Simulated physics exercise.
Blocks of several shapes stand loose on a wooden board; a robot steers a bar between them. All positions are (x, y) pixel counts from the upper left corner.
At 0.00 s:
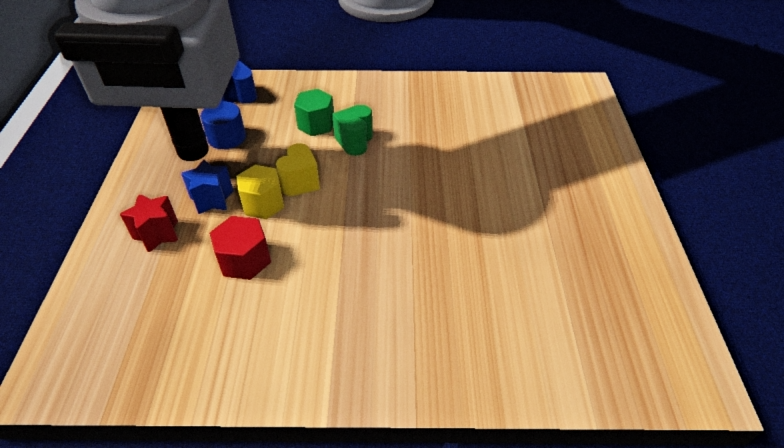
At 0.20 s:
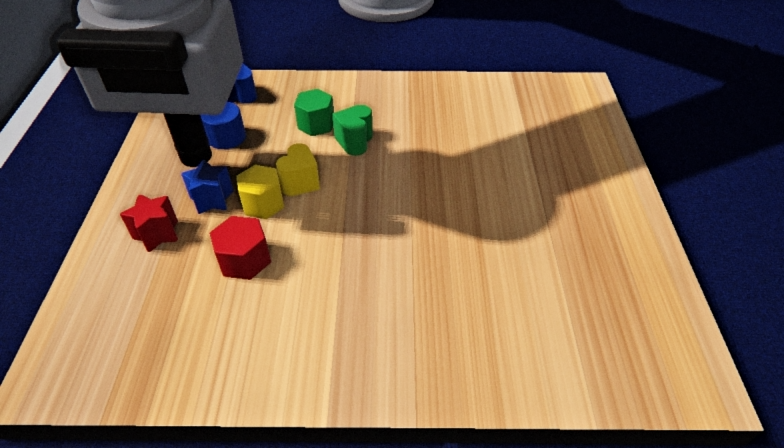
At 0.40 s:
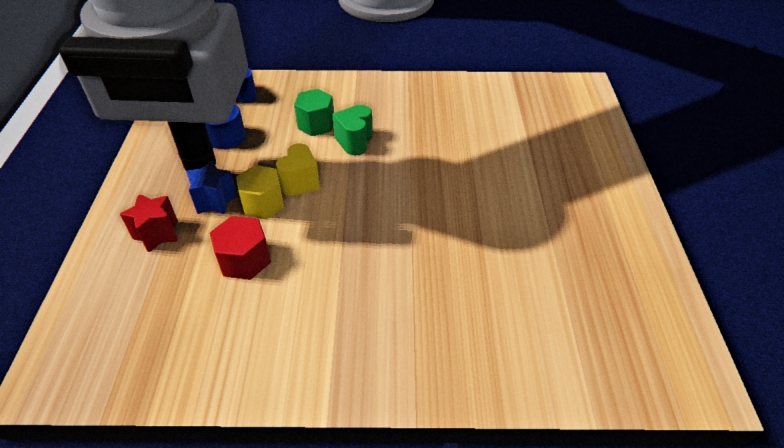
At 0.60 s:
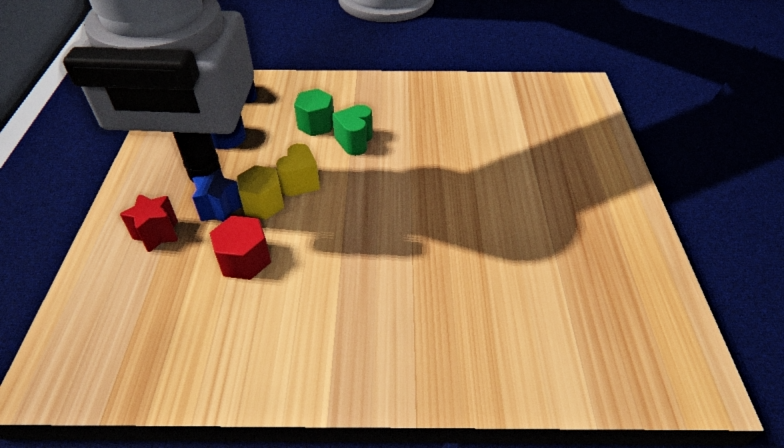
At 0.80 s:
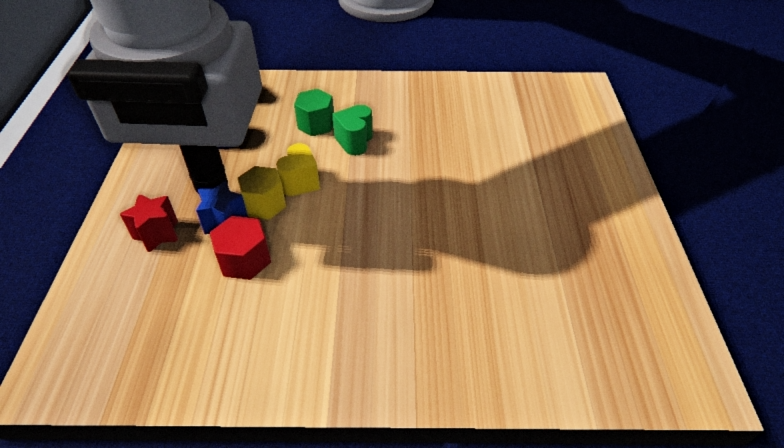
A robot arm's dark bar moves slowly toward the viewer and slightly right over a wooden board of red, blue, yellow and green blocks. It meets the blue star and pushes it a short way forward and right, into the narrow space beside the red hexagon and yellow hexagon.
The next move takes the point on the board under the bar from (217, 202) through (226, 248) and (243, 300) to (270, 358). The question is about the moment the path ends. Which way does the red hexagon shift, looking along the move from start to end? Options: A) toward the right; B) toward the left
It's B.
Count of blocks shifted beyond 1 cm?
Shifted over 1 cm: Two.
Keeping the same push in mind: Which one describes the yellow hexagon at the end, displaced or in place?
It stays put.
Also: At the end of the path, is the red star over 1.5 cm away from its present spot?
In short: No.
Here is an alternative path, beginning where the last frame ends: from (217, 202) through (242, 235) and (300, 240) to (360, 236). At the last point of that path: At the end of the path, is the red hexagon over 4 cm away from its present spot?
Yes.
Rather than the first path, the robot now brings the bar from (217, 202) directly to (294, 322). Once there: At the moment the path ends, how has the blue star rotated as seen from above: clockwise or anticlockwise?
The twist is clockwise.
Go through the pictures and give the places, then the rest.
In the first frame, bar's lower end (194, 152); red star (146, 209); blue star (204, 174); red hexagon (237, 234); yellow hexagon (258, 179).
In the second frame, bar (197, 158); blocks still.
In the third frame, bar (201, 165); blue star (207, 175).
In the fourth frame, bar (206, 175); blue star (212, 184).
In the fifth frame, bar (212, 187); red star (146, 209); blue star (217, 197); red hexagon (237, 234); yellow hexagon (259, 179).
What follows on the original path. One third of the way, bar (221, 233); blue star (219, 250), turned 15° clockwise; red hexagon (254, 270), turned 40° anticlockwise.
Two thirds of the way, bar (238, 286); blue star (233, 308), turned 20° clockwise; red hexagon (286, 320), turned 80° anticlockwise.
At the end, bar (265, 344); red star still; blue star (229, 363), turned 70° clockwise; red hexagon (315, 343), turned 125° anticlockwise; yellow hexagon still.
